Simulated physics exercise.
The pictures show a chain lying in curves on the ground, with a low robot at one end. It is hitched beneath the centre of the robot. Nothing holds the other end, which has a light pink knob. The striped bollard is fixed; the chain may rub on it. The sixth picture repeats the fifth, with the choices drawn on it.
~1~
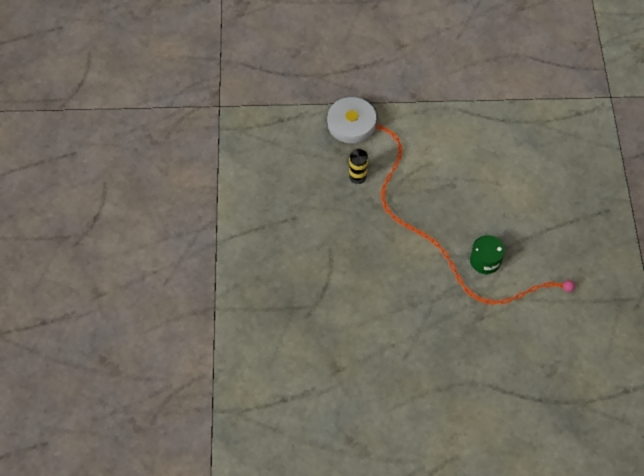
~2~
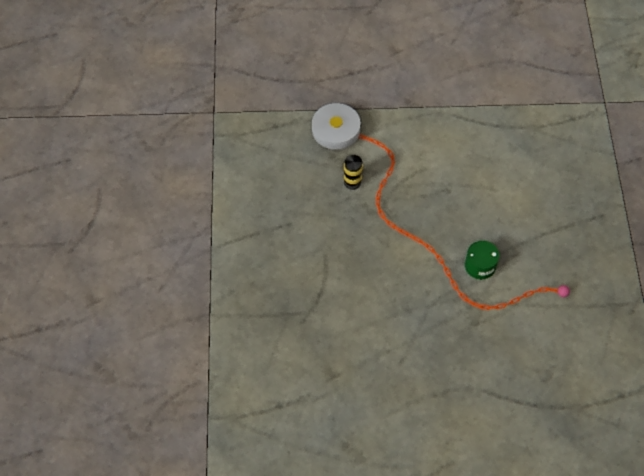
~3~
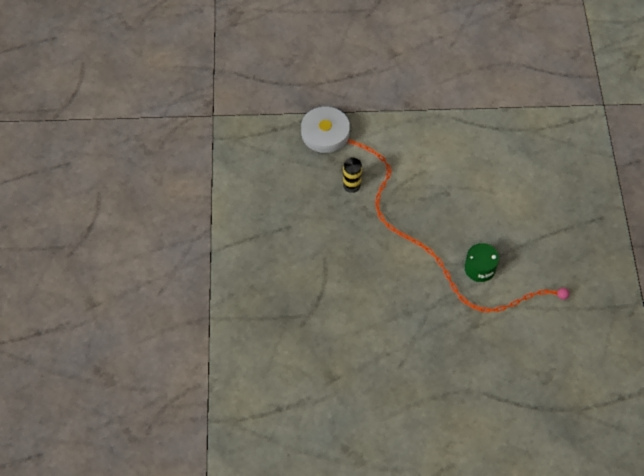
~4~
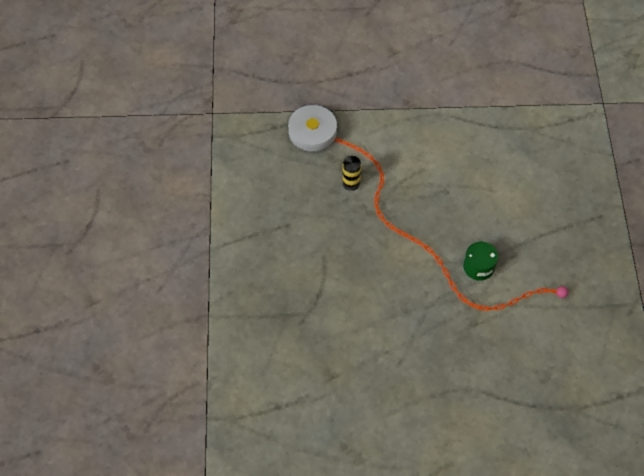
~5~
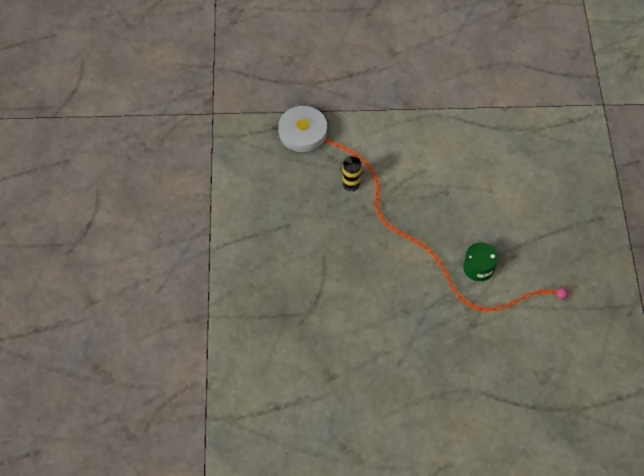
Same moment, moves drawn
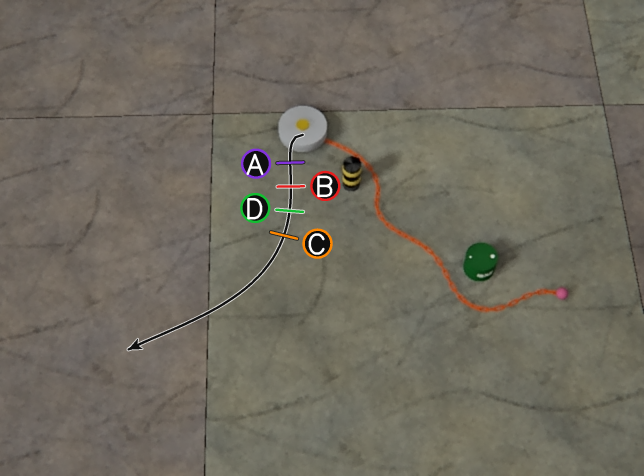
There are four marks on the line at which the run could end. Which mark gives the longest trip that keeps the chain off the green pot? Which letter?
Up to mark C.
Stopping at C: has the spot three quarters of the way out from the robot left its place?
Yes.
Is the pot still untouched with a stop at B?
Yes.
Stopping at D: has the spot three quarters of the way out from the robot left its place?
No.
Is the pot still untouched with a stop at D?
Yes.
On the copy, A at (290, 163); B at (291, 187); C at (284, 235); D at (290, 211); the route from (303, 135) via (268, 266) to (128, 349).
On C. First, robot (290, 161), middle of the chain (416, 243), free end (562, 293).
Then, robot (290, 197), middle of the chain (416, 243), free end (562, 293).
Finally, robot (284, 231), middle of the chain (407, 232), free end (562, 293); only the bollard has been touched, if anything.
By contrast, A is safe but short; B is safe but short; D is safe but short.
